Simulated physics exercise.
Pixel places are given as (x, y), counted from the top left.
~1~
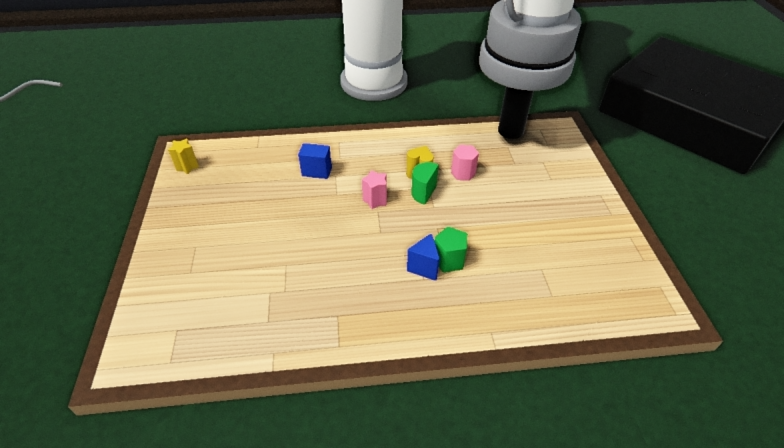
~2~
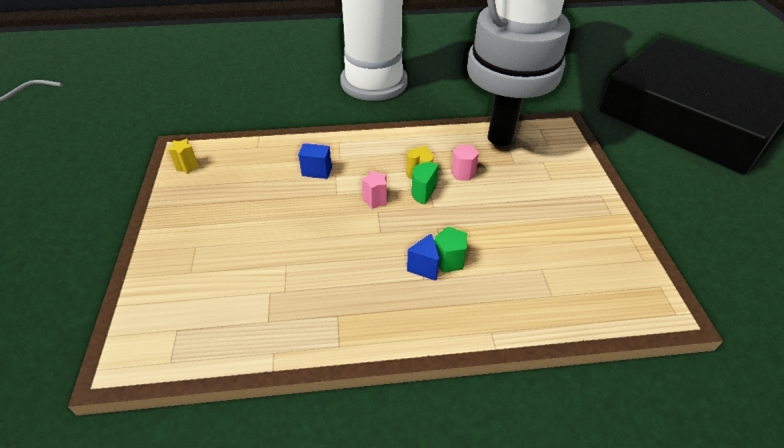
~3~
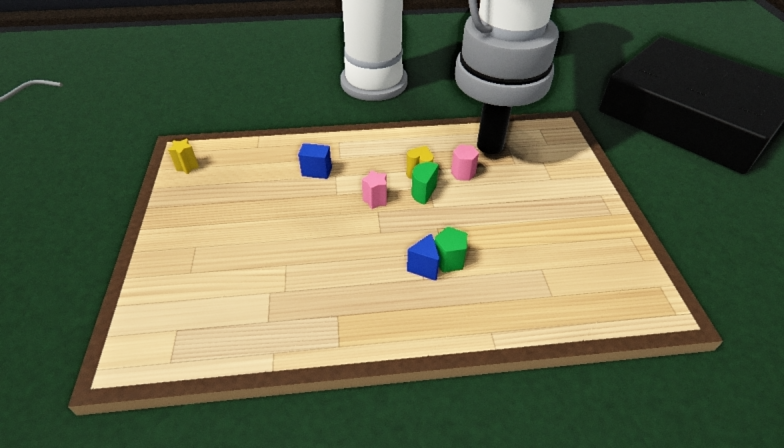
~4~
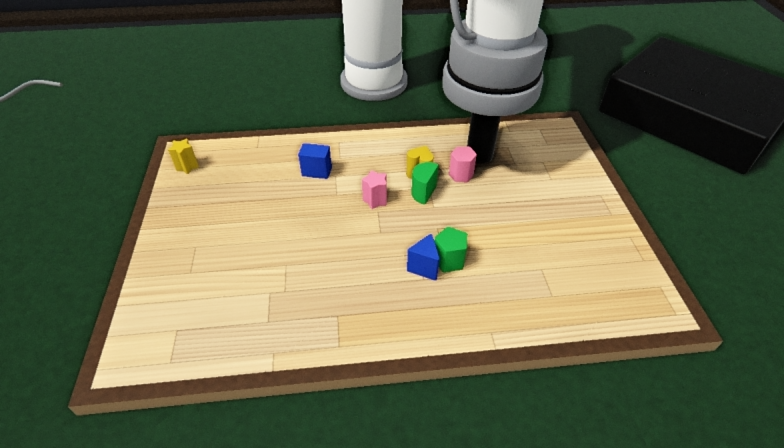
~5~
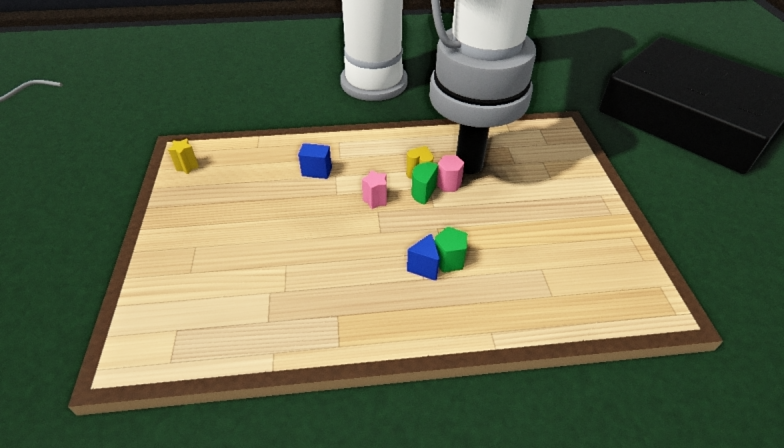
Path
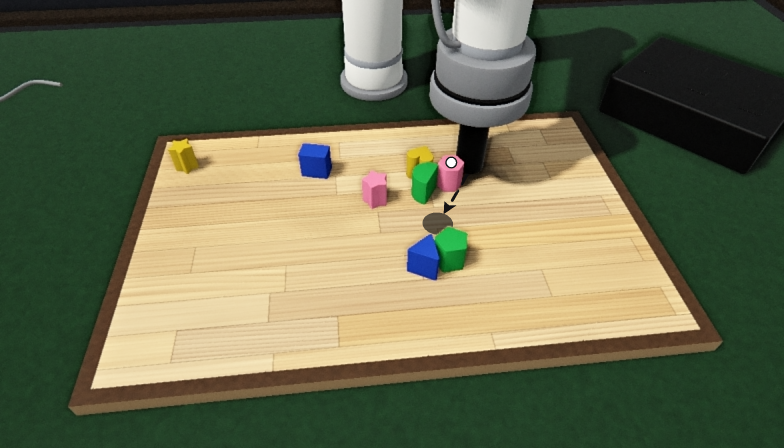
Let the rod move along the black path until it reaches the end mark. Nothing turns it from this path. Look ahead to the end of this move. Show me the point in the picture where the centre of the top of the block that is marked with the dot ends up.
I think it will end close to (423, 180).
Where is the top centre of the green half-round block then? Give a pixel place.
I predict (403, 173).
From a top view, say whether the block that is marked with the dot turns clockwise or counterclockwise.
The twist is clockwise.
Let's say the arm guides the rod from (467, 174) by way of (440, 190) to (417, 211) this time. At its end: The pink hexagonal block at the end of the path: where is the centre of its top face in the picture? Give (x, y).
At the end it should sit near (389, 193).
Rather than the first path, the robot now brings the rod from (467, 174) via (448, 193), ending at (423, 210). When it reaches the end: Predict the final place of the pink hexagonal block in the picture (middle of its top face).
I'd place it at (397, 184), taking the centre of its top.
The drawn path runs from (467, 174) directly to (438, 223); the dot is on the pink hexagonal block.
What follows on the original path. One third of the way, rod (460, 181); green half-round block (412, 173), turned 25° anticlockwise; pink hexagonal block (434, 171), turned 55° clockwise.
Two thirds of the way, rod (450, 198); green half-round block (404, 173), turned 15° anticlockwise; pink hexagonal block (425, 179), turned 110° clockwise.
At the end, rod (439, 215); yellow heart not moved; green half-round block (403, 173); pink hexagonal block (424, 180), turned 115° clockwise.
